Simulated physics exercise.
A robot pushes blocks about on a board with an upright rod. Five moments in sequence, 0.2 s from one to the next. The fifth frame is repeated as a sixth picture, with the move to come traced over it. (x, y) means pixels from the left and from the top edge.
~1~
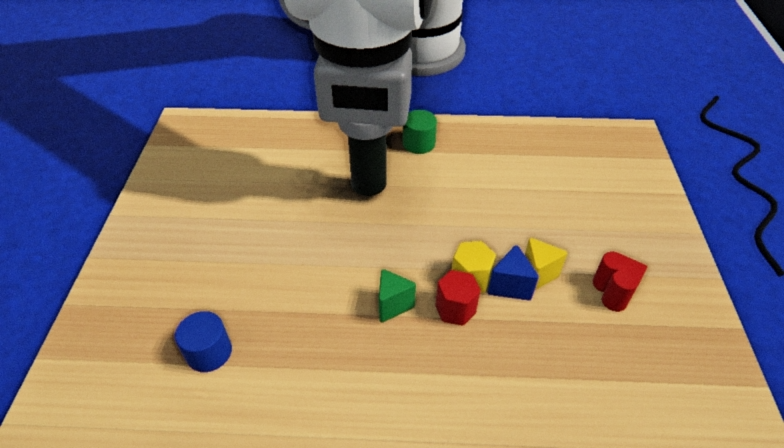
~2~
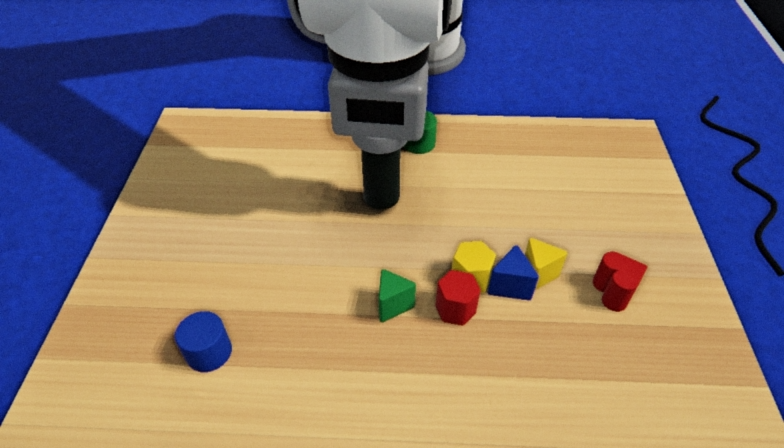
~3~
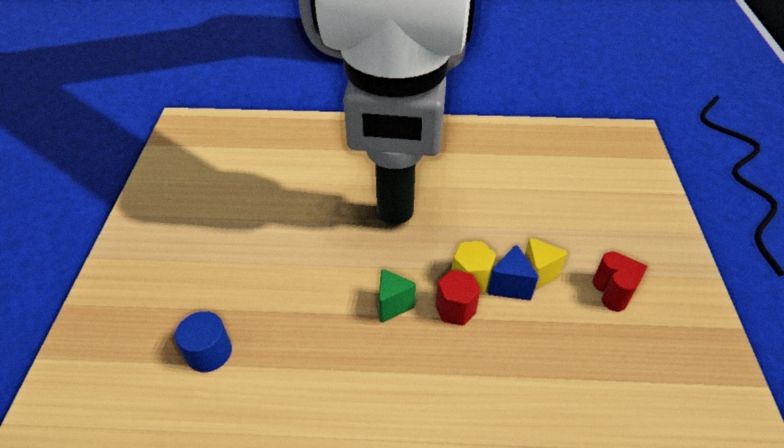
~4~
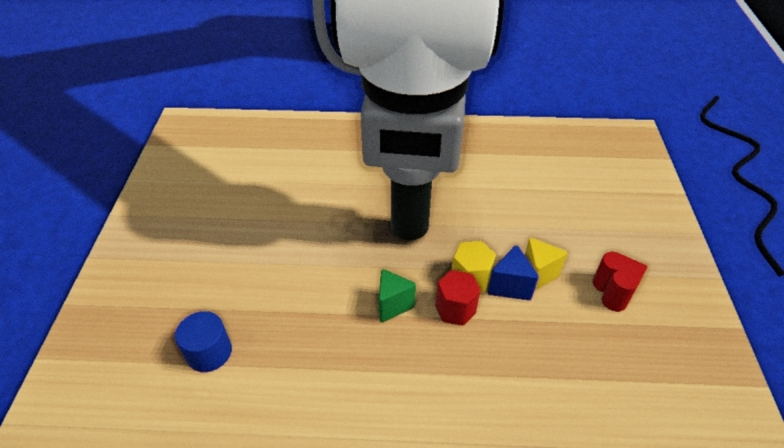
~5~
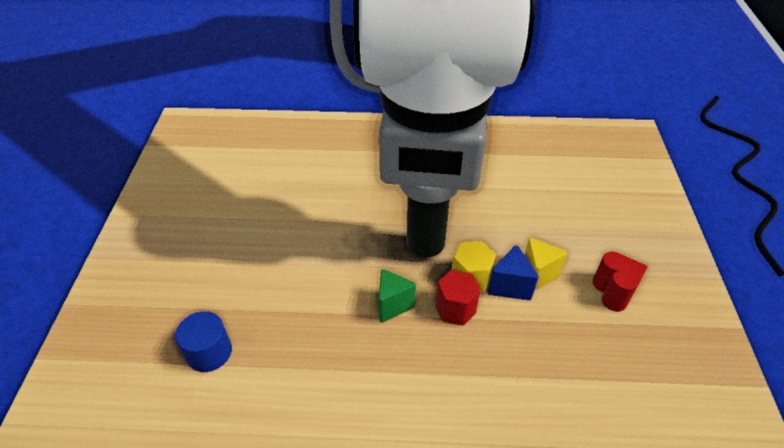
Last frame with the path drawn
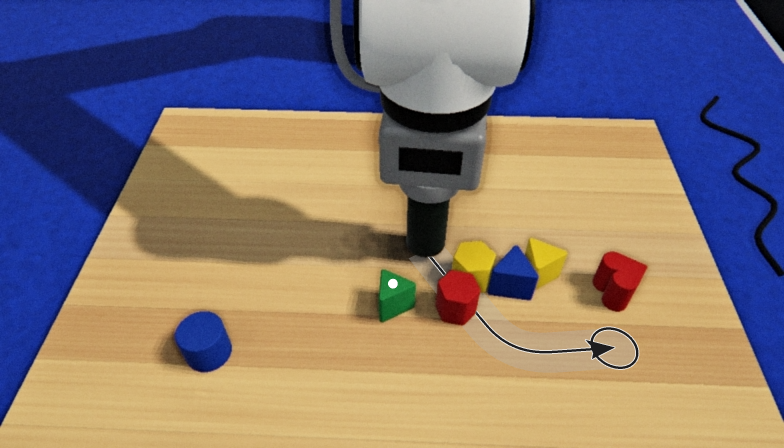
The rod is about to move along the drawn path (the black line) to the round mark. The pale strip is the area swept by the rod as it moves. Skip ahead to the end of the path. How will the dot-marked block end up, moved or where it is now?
It stays put.
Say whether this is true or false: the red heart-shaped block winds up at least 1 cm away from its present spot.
Answer: True.
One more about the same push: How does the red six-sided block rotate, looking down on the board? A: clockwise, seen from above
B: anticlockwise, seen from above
I choose A.
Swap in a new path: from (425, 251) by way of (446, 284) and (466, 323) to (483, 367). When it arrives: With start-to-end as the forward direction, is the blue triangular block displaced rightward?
The answer is no.
Drawn move, from (425, 251) over (468, 303) and (531, 351) to (614, 348); the dot is on the green triangular block.
What follows on the original path. One third of the way, rod at (470, 297); red six-sided block at (471, 317), turned 45° clockwise; yellow six-sided block at (516, 286), turned 25° anticlockwise; blue triangular block at (549, 276), turned 40° anticlockwise.
Two thirds of the way, rod at (534, 344); red six-sided block at (475, 340), turned 90° clockwise; yellow six-sided block at (569, 305), turned 75° anticlockwise; blue triangular block at (576, 277), turned 90° anticlockwise.
At the end, rod at (618, 341); green triangular block still; red six-sided block at (475, 340), turned 90° clockwise; yellow six-sided block at (628, 289), turned 140° anticlockwise; blue triangular block at (595, 264), turned 145° anticlockwise; red heart-shaped block at (632, 256).
